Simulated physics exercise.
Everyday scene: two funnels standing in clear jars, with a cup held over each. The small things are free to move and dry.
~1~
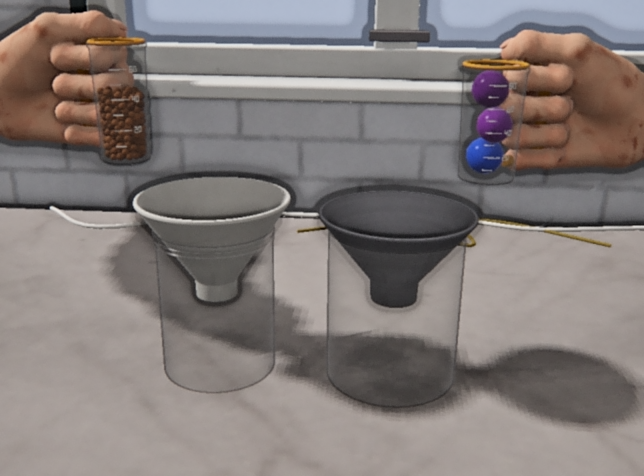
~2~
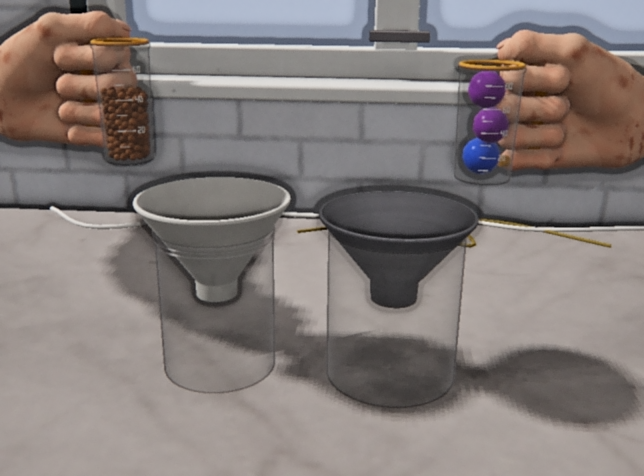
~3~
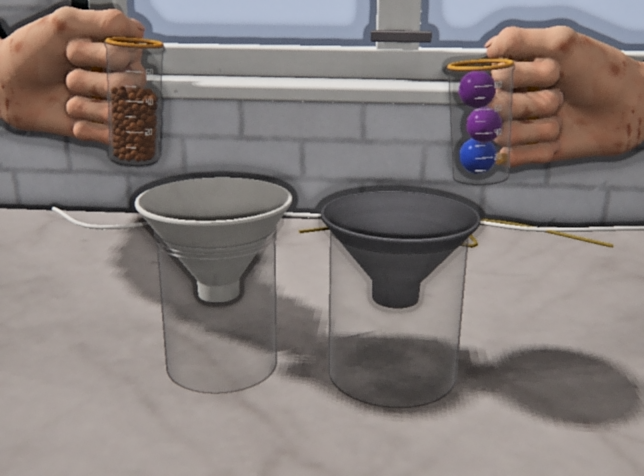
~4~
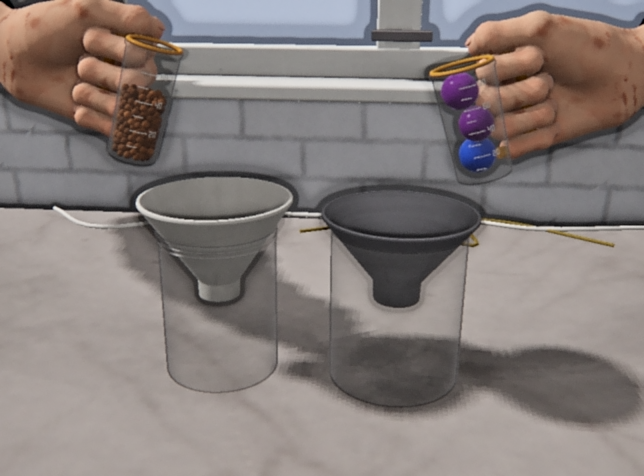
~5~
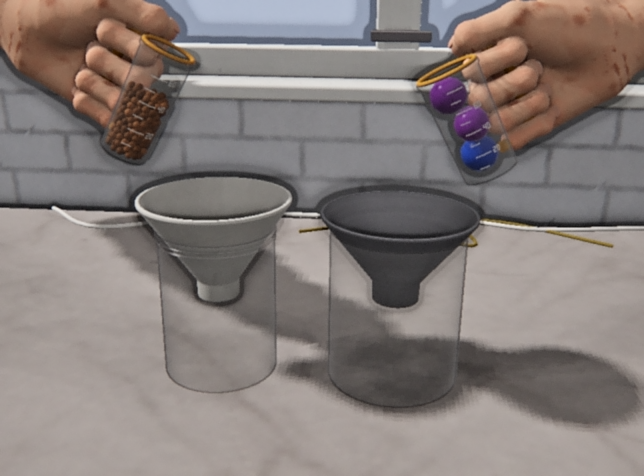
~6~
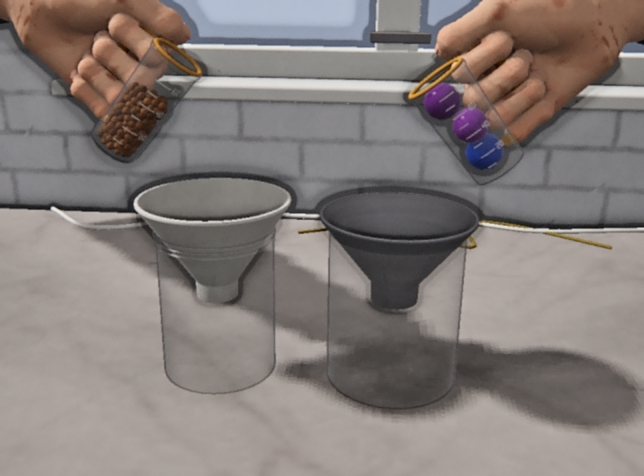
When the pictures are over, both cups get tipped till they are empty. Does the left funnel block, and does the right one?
Left funnel - no, it runs through. Right funnel - no, it runs through.
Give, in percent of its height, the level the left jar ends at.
It reaches about 10 per cent.
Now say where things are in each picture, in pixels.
The first picture shows left funnel (214, 209), outlet at (217, 294), about 5 pieces wide; left cup (122, 102), holding cereal balls; right funnel (397, 225), outlet at (394, 298), about one piece wide; right cup (491, 122), holding glass marbles.
The second picture shows left cup (125, 102), upright; right cup (487, 123), upright.
The third picture shows left cup (135, 102), tipped 5°; right cup (481, 122), tipped 5°.
The fourth picture shows left cup (143, 102), tipped 16°; right cup (473, 122), tipped 16°.
The fifth picture shows left cup (146, 102), tipped 28°; right cup (469, 122), tipped 28°.
The sixth picture shows left funnel (214, 210), outlet at (218, 295); left cup (145, 103), tipped 39°; right funnel (398, 226), outlet at (394, 300); right cup (468, 124), tipped 39°.
Then, 0.39 s later than the last frame, left, every one still in the cup; right, every one still in the cup.
Then, 0.82 s later than the last frame, left, every one still in the cup; right, every one still in the cup.
Then, 1.32 s later than the last frame, left, about a tenth still in the cup, roughly half in or over the funnel, roughly a third down in the jar; right, every one in or over the funnel.
When it is over, left, every one down in the jar; right, every one down in the jar.
